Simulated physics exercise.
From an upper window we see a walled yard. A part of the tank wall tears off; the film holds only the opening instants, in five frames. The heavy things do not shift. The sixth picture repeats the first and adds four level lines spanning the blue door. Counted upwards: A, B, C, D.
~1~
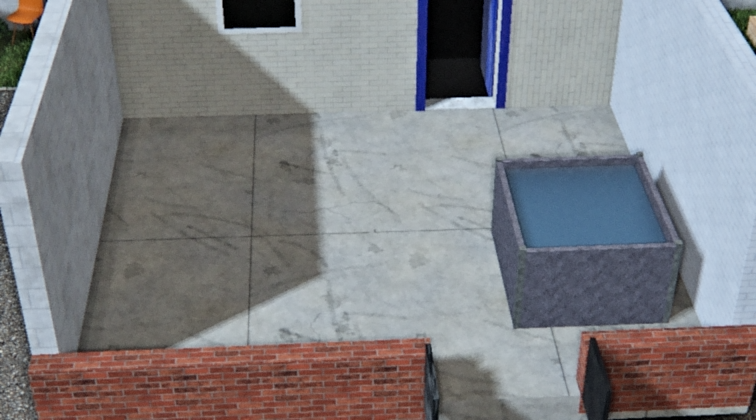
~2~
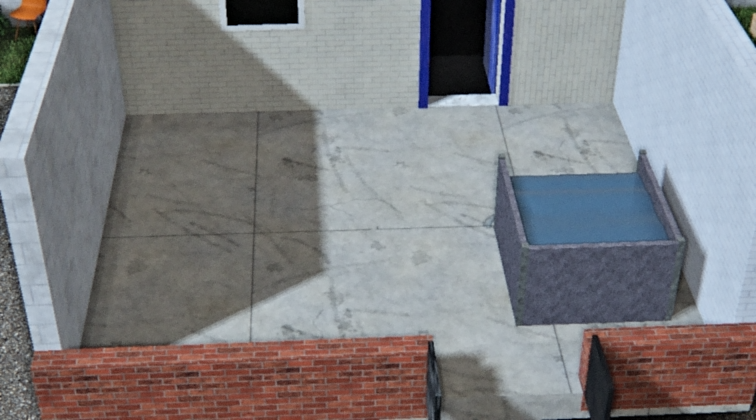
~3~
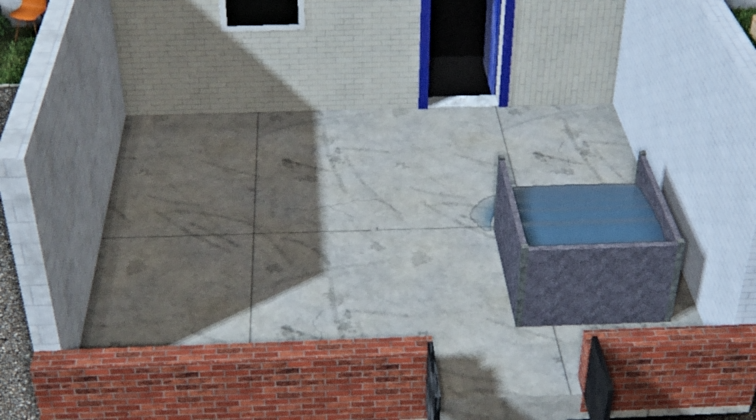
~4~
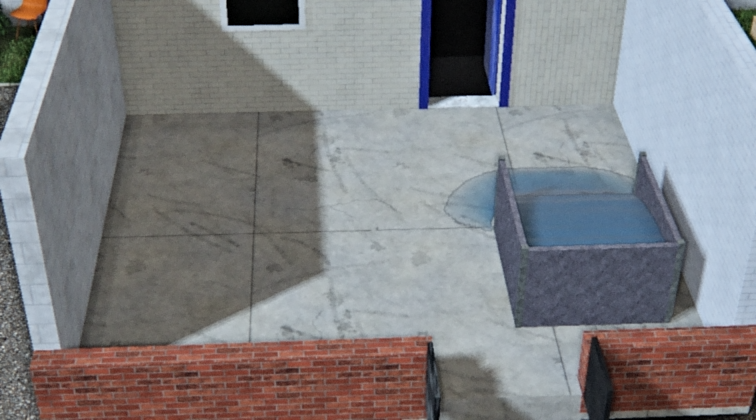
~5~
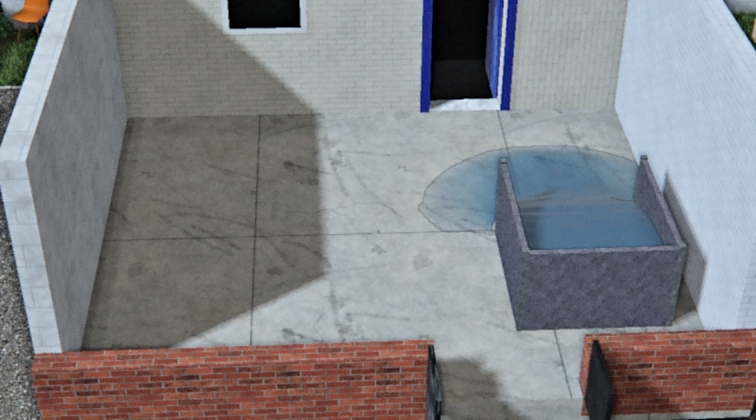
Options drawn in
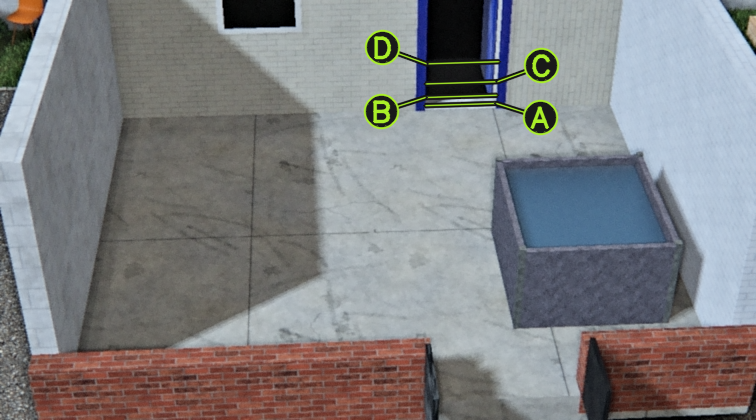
Water sat still in a grey tank in a walled yard, then its back side opened and the water poured out behind, spreading across the pale ground toward the left and the house.
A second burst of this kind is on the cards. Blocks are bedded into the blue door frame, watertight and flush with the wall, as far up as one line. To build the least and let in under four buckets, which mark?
C is the one.
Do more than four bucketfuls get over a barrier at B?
Yes, it does.
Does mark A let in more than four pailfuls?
Yes.
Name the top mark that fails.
It is B.
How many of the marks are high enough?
Two.
On the marked copy, A at (460, 104); B at (461, 96); C at (461, 82); D at (462, 62); from the bottom up A, B, C, D.
Choosing A, dozens of bucketfuls pour in.
Choosing B, about 11 bucketfuls get in.
Choosing C, a splash gets over, under a bucket.
Choosing D, nothing gets over.
